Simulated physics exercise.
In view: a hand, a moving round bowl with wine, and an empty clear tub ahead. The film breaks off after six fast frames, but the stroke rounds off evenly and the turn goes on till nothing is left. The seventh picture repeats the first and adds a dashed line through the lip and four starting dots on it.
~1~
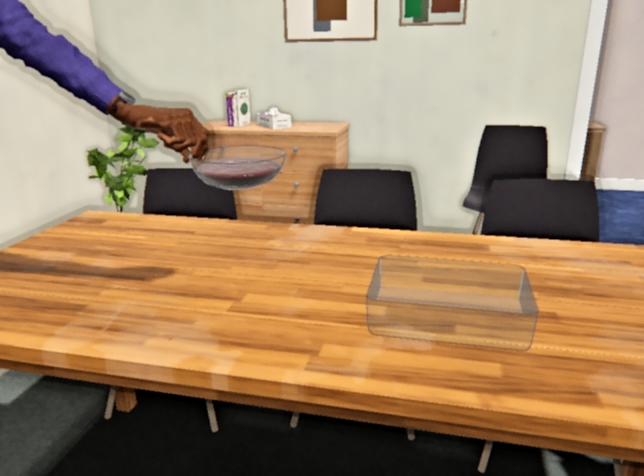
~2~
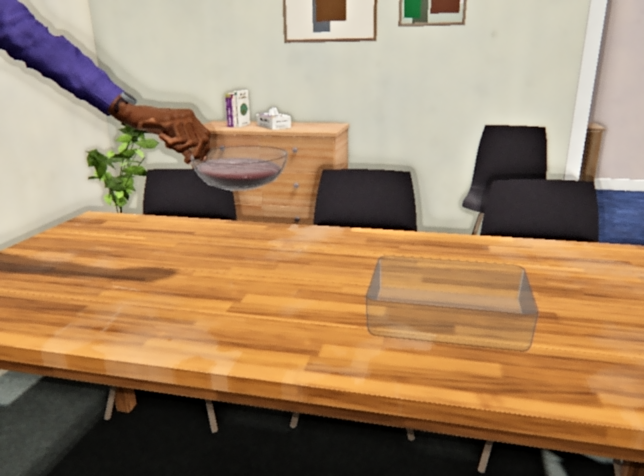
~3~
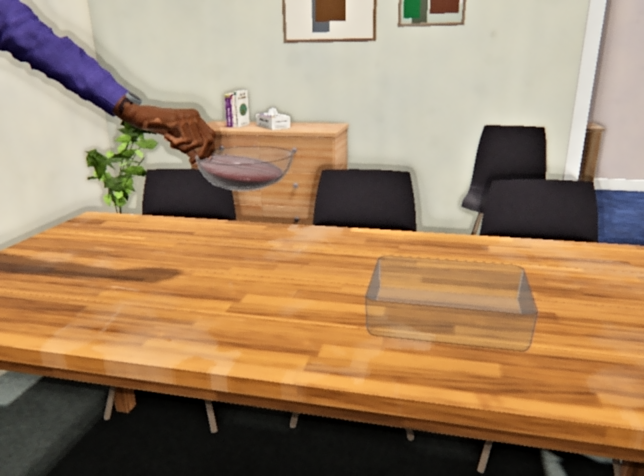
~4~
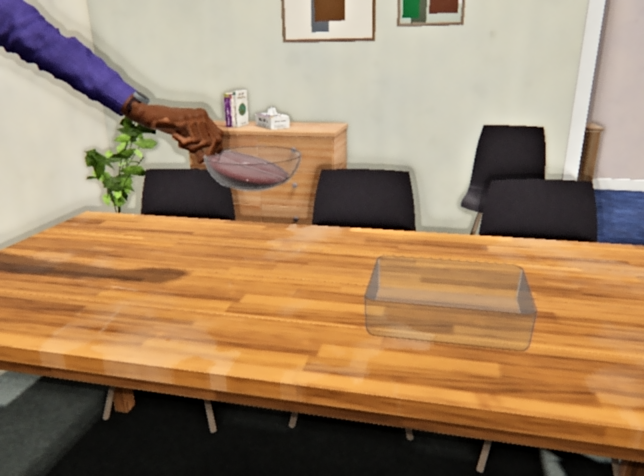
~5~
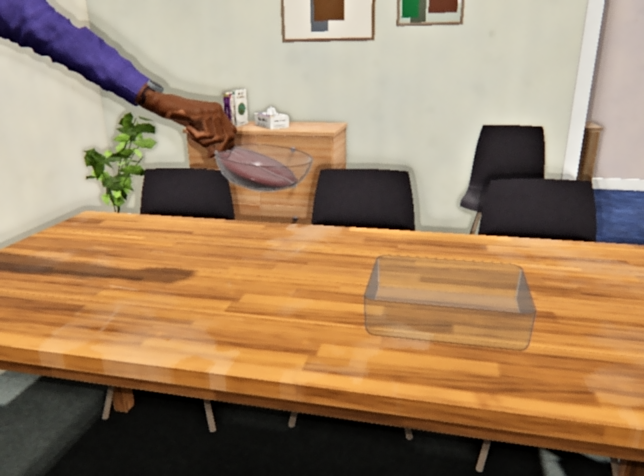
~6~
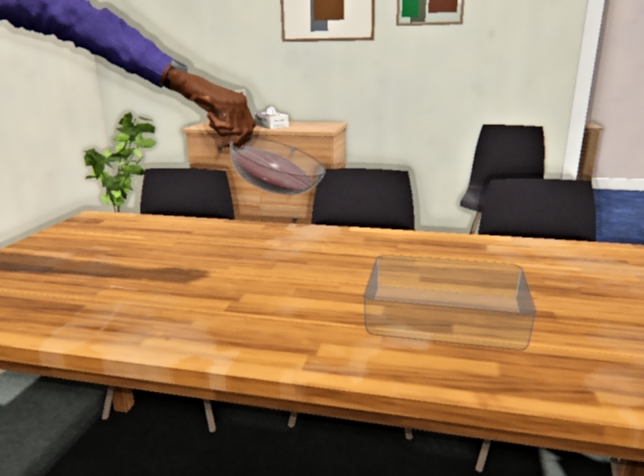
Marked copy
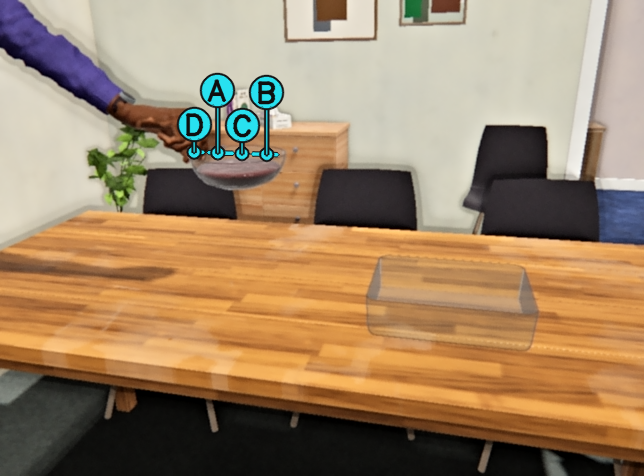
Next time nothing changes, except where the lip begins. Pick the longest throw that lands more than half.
Use place B.
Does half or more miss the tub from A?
Yes.
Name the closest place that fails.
Place C.
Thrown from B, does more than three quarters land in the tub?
No, it does not.
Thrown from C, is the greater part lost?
Yes, it does.
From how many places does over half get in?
One of them.
On the marked copy, A at (217, 152); B at (266, 154); C at (242, 153); D at (194, 152).
If A is chosen, about 0 % lands in the tub, 99 % falls short.
If B is chosen, about 63 % lands in the tub, 24 % falls short and 14 % goes beside or beyond.
If C is chosen, about 30 % lands in the tub, 63 % falls short and 6 % goes beside or beyond.
If D is chosen, about 0 % lands in the tub, 100 % falls short.
